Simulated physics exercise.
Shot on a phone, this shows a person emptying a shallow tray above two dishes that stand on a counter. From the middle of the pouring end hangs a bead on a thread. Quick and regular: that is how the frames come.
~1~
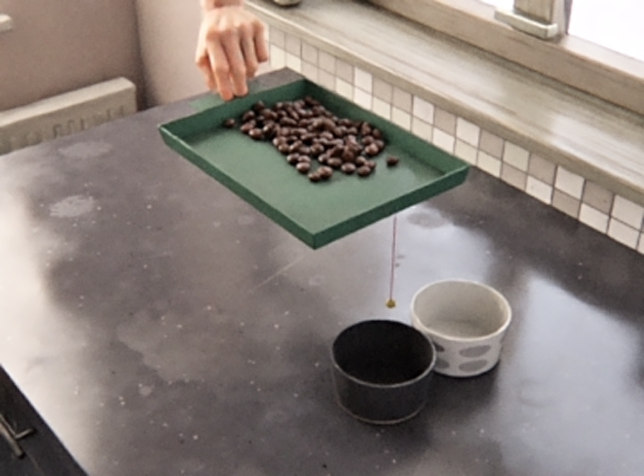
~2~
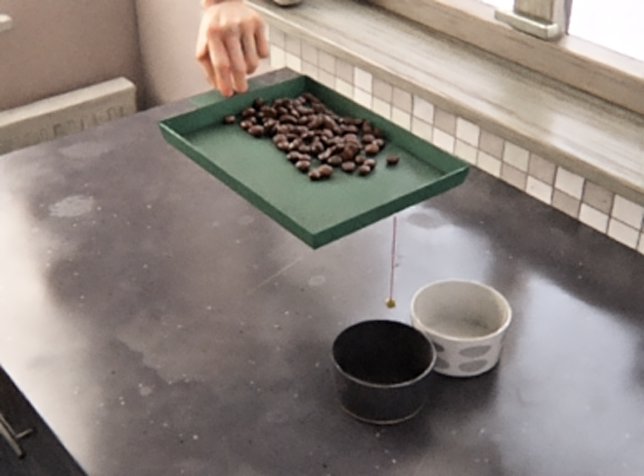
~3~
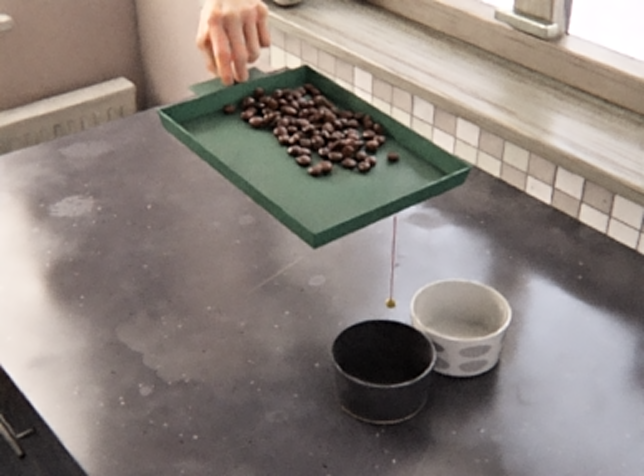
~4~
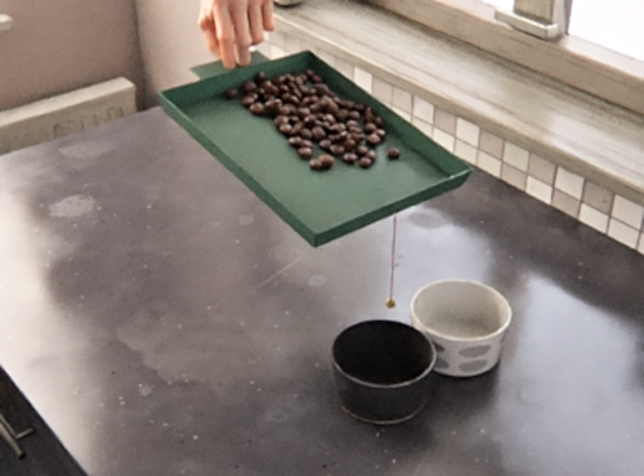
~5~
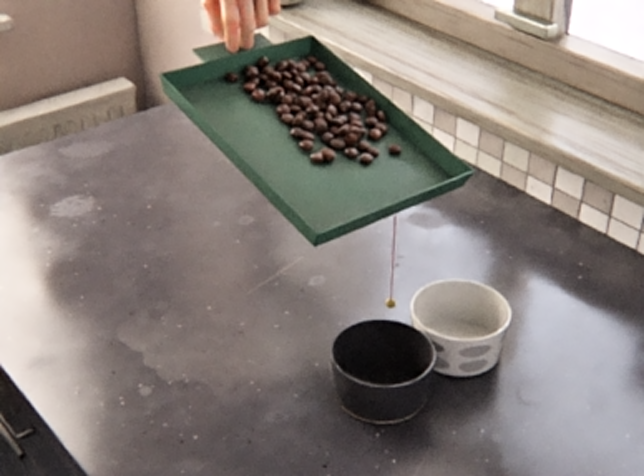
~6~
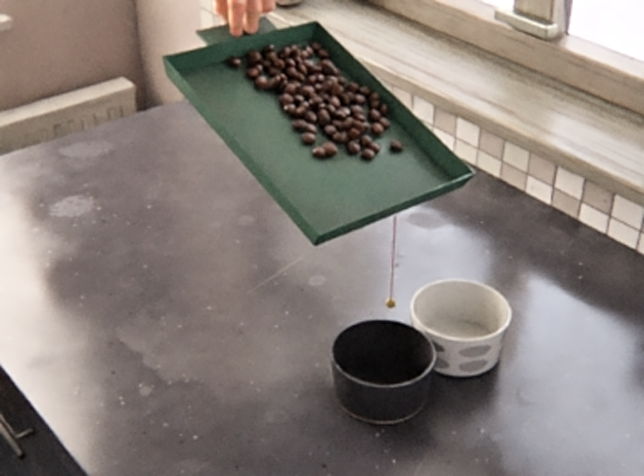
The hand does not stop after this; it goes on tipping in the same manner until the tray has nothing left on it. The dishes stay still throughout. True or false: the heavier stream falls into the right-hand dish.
True.
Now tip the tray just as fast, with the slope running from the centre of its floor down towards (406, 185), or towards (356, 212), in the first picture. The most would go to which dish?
The first try: The right-hand dish. The second: The left-hand dish.
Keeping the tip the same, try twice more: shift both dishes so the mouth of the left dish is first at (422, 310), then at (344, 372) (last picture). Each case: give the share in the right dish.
Around 20 and then 50 per cent.
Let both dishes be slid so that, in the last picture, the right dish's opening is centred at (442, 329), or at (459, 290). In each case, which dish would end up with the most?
Answer, in order: The one to the right and the one to the right.
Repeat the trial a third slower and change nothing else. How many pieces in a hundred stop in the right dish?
Close to 80 in a hundred.
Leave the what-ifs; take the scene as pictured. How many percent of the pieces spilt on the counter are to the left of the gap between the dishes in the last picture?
Roughly 0 percent.
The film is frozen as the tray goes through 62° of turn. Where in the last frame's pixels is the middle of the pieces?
The middle of the pieces shows up near (436, 186).
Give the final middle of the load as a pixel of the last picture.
It settles centred around (460, 347).
Soon after the last picture, tray tipped steeply; most on the tray; a small part in the air.
A little later, tray tipped past a quarter turn; about a third on the tray; a small part in the left dish; about half in the right dish; a small part outside both; a small part in the air.
Later still, tray tipped past a quarter turn; a small part in the left dish; most in the right dish; a small part outside both.
At rest, tray tipped past a quarter turn; a small part in the left dish; most in the right dish; a small part outside both.
